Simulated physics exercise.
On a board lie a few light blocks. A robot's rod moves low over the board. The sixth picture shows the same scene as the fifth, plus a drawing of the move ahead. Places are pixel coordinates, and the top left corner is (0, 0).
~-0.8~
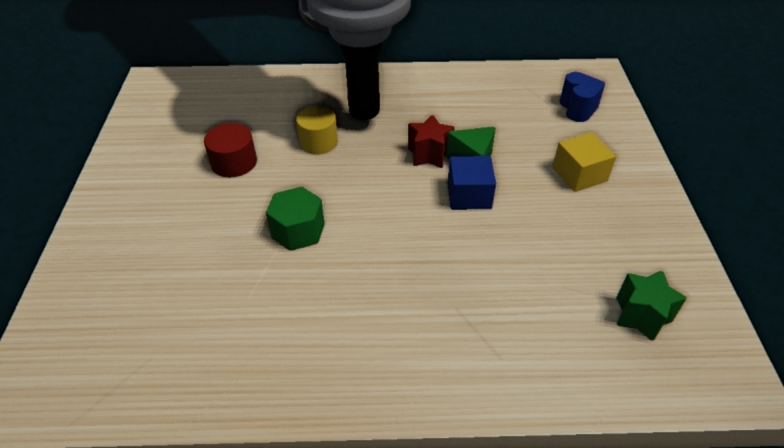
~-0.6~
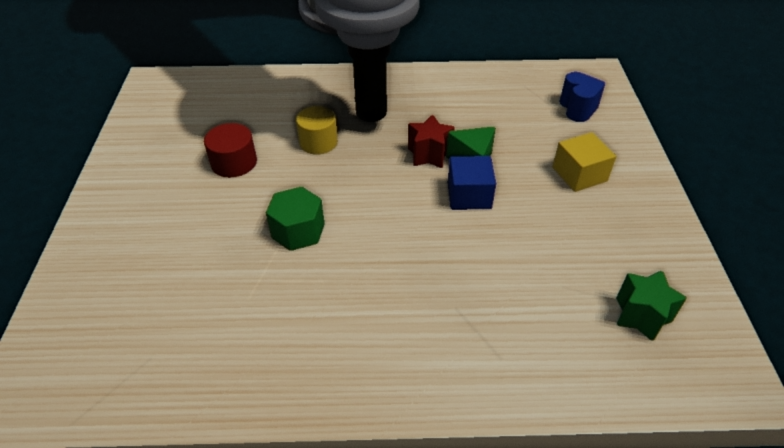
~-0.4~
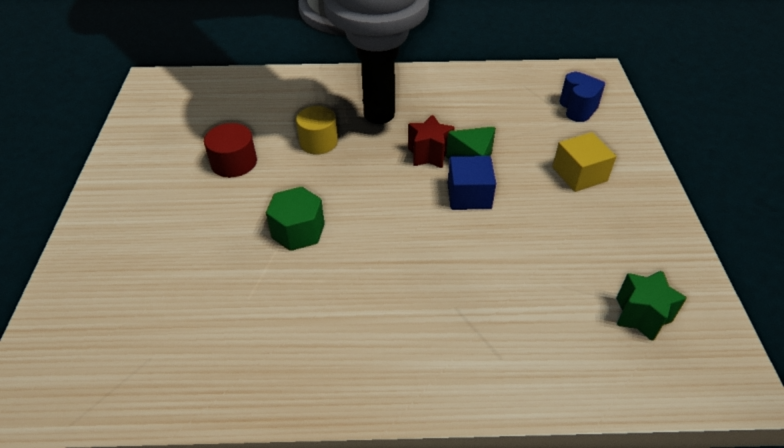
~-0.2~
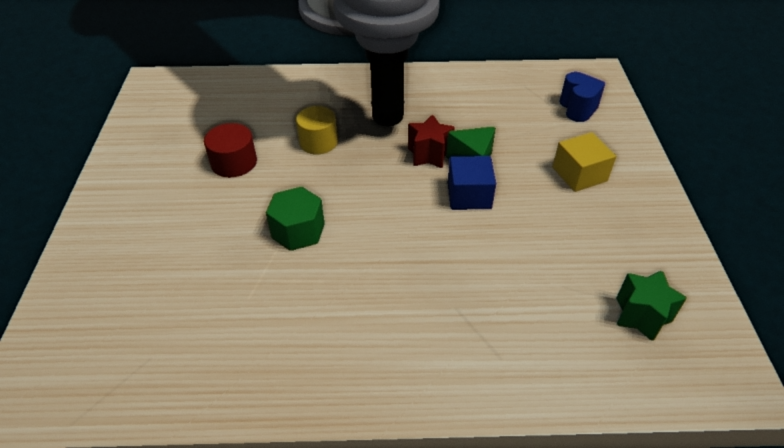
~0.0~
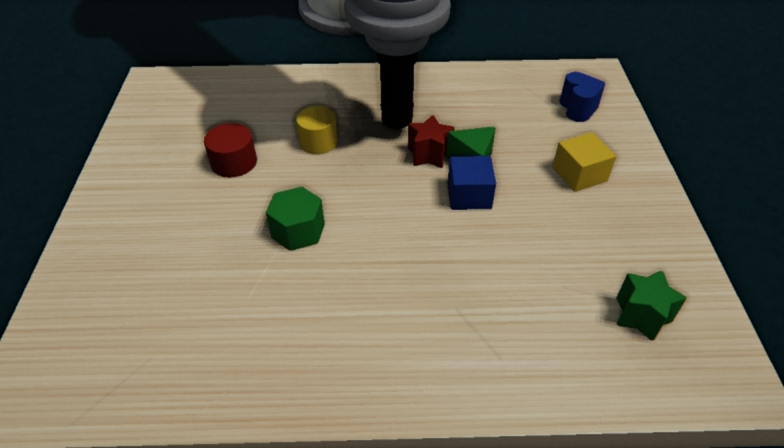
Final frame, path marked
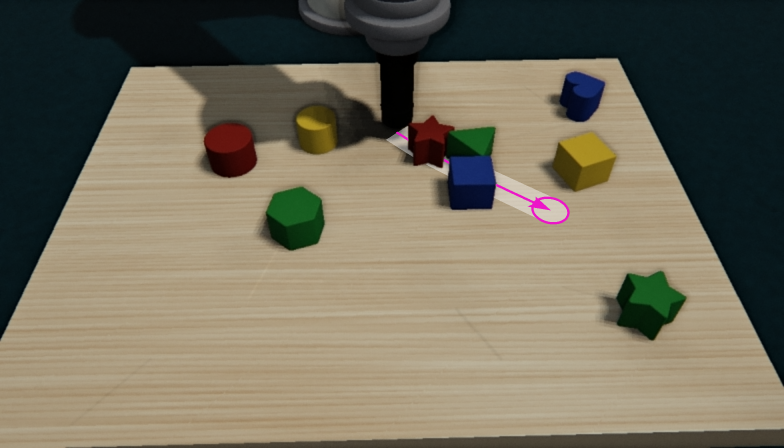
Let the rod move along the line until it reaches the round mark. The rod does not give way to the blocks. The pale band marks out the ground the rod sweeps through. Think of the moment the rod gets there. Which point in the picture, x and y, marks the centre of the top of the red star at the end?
At roughly (560, 211).
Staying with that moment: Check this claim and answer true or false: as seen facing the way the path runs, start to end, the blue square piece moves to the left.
That statement is not accurate.
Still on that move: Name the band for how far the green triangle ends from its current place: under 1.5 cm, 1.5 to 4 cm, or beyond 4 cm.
Goes over 4 cm.
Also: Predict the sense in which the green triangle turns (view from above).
The turn is anti-clockwise.
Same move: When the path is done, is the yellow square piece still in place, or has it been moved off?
It gets no push and keeps its place.
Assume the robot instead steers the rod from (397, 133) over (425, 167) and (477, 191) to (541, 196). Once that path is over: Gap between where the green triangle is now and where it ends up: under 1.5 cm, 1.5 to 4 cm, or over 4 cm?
Net shift: Above 4 cm.
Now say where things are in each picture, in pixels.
The first picture shows tip of the rod (364, 112), middles of tops, red star (431, 129), blue square piece (473, 169), green triangle (475, 137), yellow square piece (587, 148).
The second picture shows rod (372, 114), nothing pushed.
The third picture shows rod (379, 116), nothing pushed.
The fourth picture shows rod (388, 118), nothing pushed.
The fifth picture shows rod (397, 120), red star (431, 129), blue square piece (473, 169), green triangle (475, 137), yellow square piece (587, 148).
The line goes from (397, 133) via (466, 171), ending at (550, 210).
On the path given first. One third of the way, rod (443, 146); red star (462, 152); blue square piece (487, 183); green triangle (505, 146), turned 60° anticlockwise.
Two thirds of the way, rod (496, 171); red star (515, 180); blue square piece (508, 212), turned 60° clockwise; green triangle (528, 151), turned 105° anticlockwise.
At the end, rod (554, 198); red star (560, 211), turned 35° clockwise; blue square piece (521, 230), turned 115° clockwise; green triangle (541, 152), turned 130° anticlockwise; yellow square piece unmoved.
